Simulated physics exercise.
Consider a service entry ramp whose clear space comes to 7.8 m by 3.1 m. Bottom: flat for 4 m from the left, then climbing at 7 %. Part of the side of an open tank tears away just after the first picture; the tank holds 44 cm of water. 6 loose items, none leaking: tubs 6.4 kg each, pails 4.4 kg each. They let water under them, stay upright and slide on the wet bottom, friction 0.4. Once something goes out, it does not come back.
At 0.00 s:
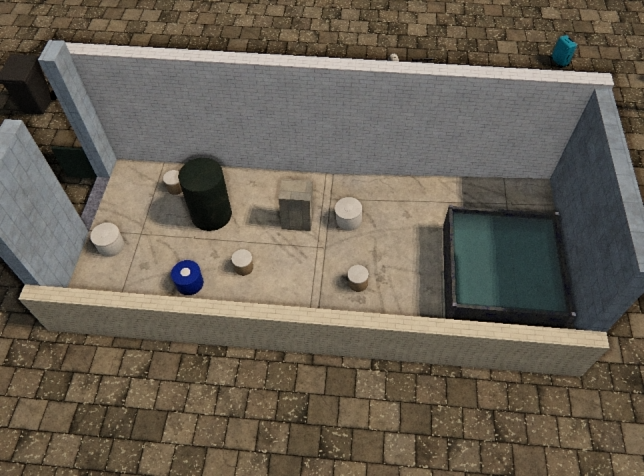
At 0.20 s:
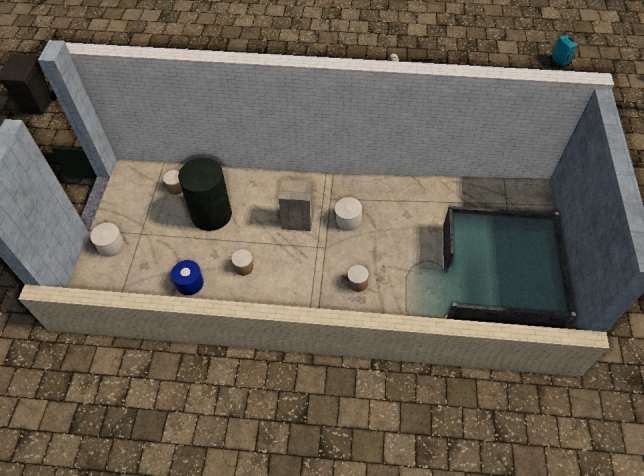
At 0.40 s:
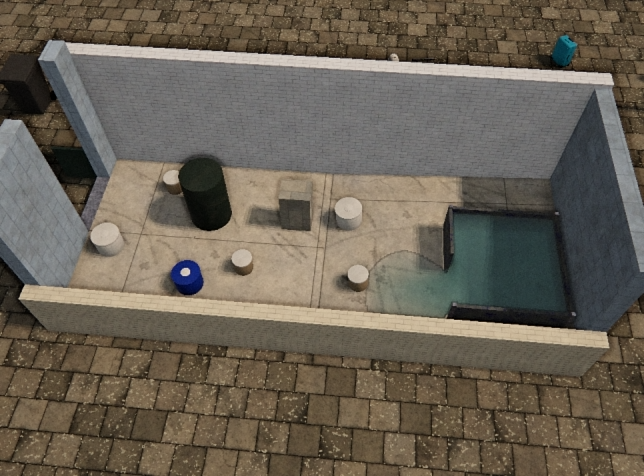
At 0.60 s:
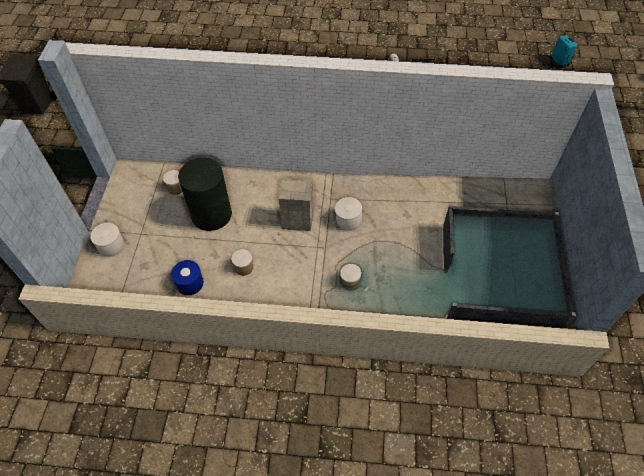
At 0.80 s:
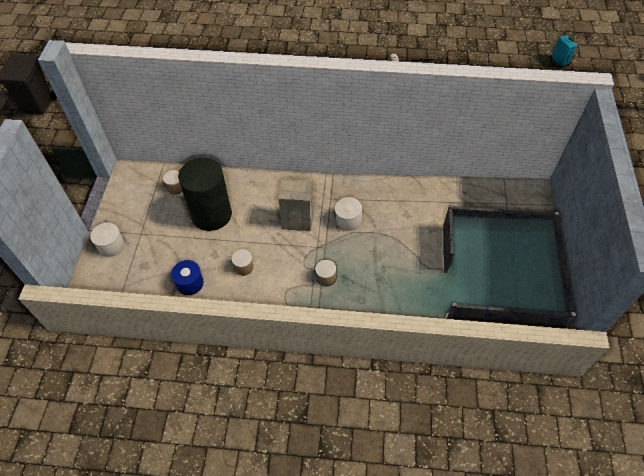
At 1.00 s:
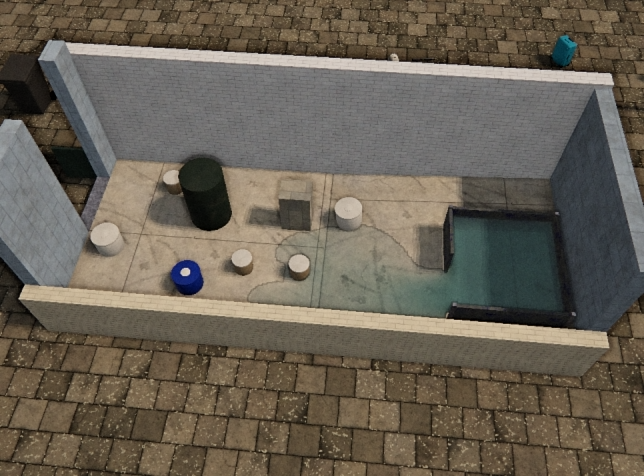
A long walled enclosure with a pale floor sits on brown paving, seen from above at a fixed angle, with a dark-framed tank of teal water at its right end. A dark green cylinder, a grey block, a blue tub and several whitish containers stand across the floor. Water pours from the tank's opened left side and spreads leftward, pushing one small container left while the others stay put.
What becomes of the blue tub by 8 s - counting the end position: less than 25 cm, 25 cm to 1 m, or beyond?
Probably it lands beyond a metre off.
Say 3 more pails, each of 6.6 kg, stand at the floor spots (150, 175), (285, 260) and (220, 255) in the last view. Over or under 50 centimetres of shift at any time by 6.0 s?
Beyond, beyond, beyond.
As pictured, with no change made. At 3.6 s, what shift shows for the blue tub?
By that time, close to 250 cm.
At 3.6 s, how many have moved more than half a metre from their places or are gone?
Count: 4.
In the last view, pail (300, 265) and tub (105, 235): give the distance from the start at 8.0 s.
In that order: 200 cm, gone out.
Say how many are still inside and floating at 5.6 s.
Total: 3.
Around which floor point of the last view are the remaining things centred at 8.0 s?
Somewhere near (266, 203).
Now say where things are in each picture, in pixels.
The first frame shows the blue tub at (186, 272) rests on the ground; water covers 2.7 m2; 0 of 6 have shifted.
The second frame shows the blue tub at (186, 272) rests on the ground; water covers 3.3 m2; 0 of 6 have shifted.
The third frame shows the blue tub at (186, 272), on the bottom; water covers 4.3 m2; 0 of 6 have shifted.
The fourth frame shows the blue tub at (186, 272) rests on the ground; water covers 5.1 m2; 1 of 6 have shifted.
The fifth frame shows the blue tub at (186, 272), on the bottom; 6.1 m2 under water; 1 of 6 have shifted.
The sixth frame shows the blue tub at (186, 272) rests on the ground; 7.1 m2 under water; 1 of 6 have shifted.
After 1.6 s the blue tub is near (184, 271), 0.0 m from its start, aground; 0 of 6 are out; 0 afloat.
After 3.6 s the blue tub is near (125, 175), 2.4 m from its start, afloat; 0 of 6 are out; 2 afloat.
After 5.6 s the blue tub is near (170, 177), 2.0 m from its start, afloat; 1 of 6 are out; 3 afloat.
After 8.0 s the blue tub is near (199, 171), 2.0 m from its start, afloat; 1 of 6 are out; 4 afloat.
